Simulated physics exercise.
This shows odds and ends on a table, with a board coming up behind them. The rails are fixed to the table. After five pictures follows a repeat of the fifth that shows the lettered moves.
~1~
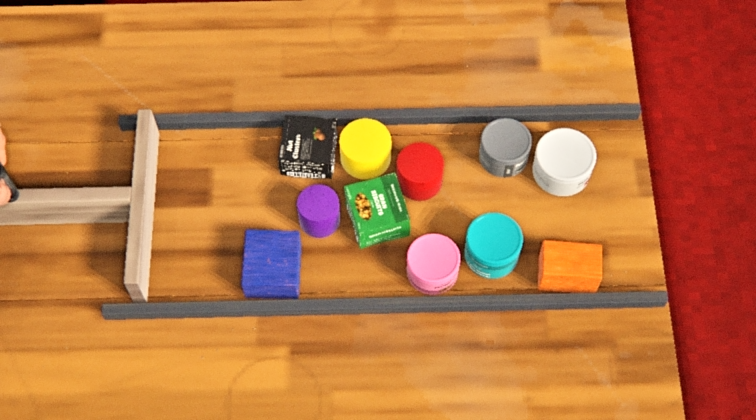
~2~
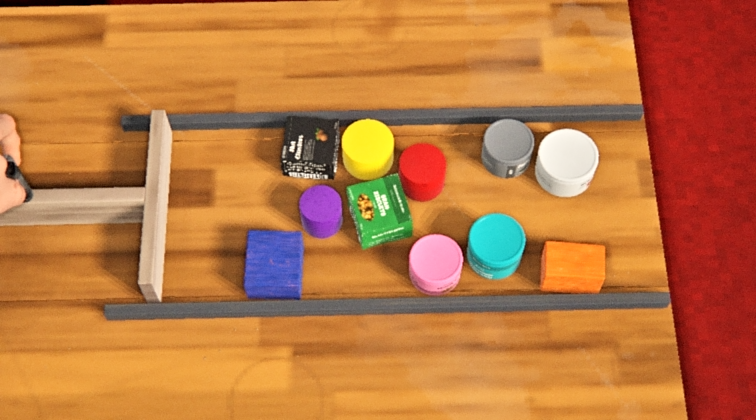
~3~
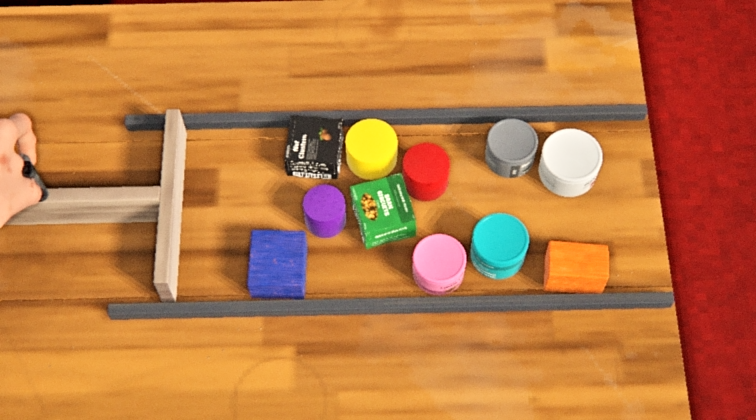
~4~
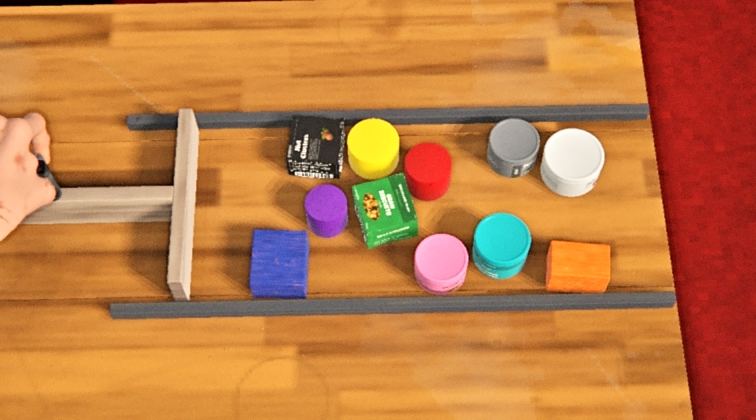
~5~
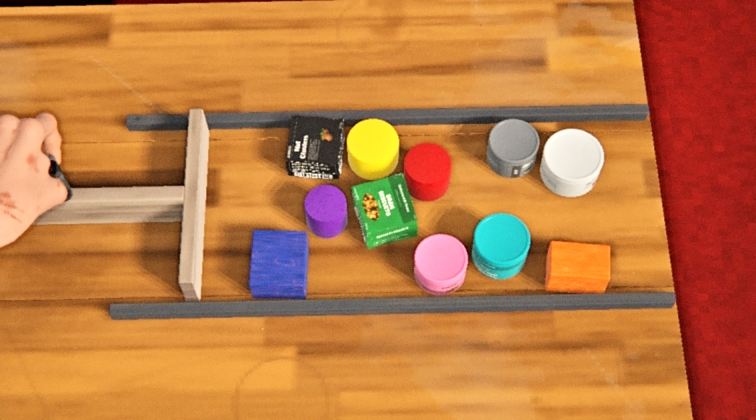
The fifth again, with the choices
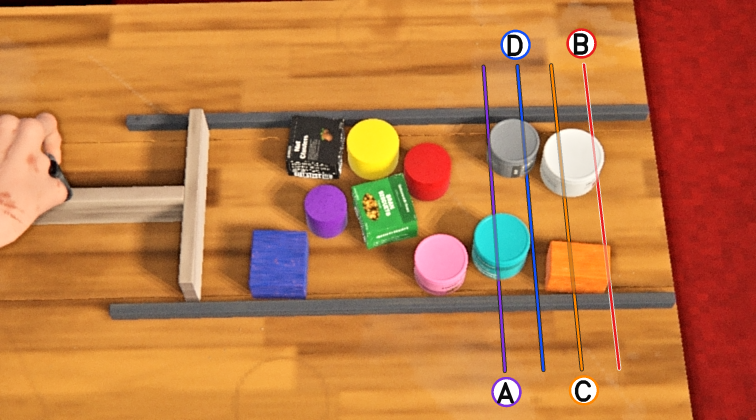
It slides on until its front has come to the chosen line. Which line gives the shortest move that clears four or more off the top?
Line C.
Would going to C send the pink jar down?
By then, no.
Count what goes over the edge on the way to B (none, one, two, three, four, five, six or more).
Six or more.
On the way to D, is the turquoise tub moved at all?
Yes.
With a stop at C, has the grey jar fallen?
Yes.
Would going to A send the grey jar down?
By then, no.
On the copy, A at (494, 209); B at (600, 207); C at (565, 207); D at (530, 208).
On C. First, board (325, 189); yellow pot (412, 144); black packet (360, 146).
Then, board (460, 186); white tub (627, 178); orange block (627, 259).
Finally, board (565, 184); grey jar over the edge; white tub over the edge; five fallen.
By contrast, A drops none; B drops seven, but is farther than needed; D drops only three.
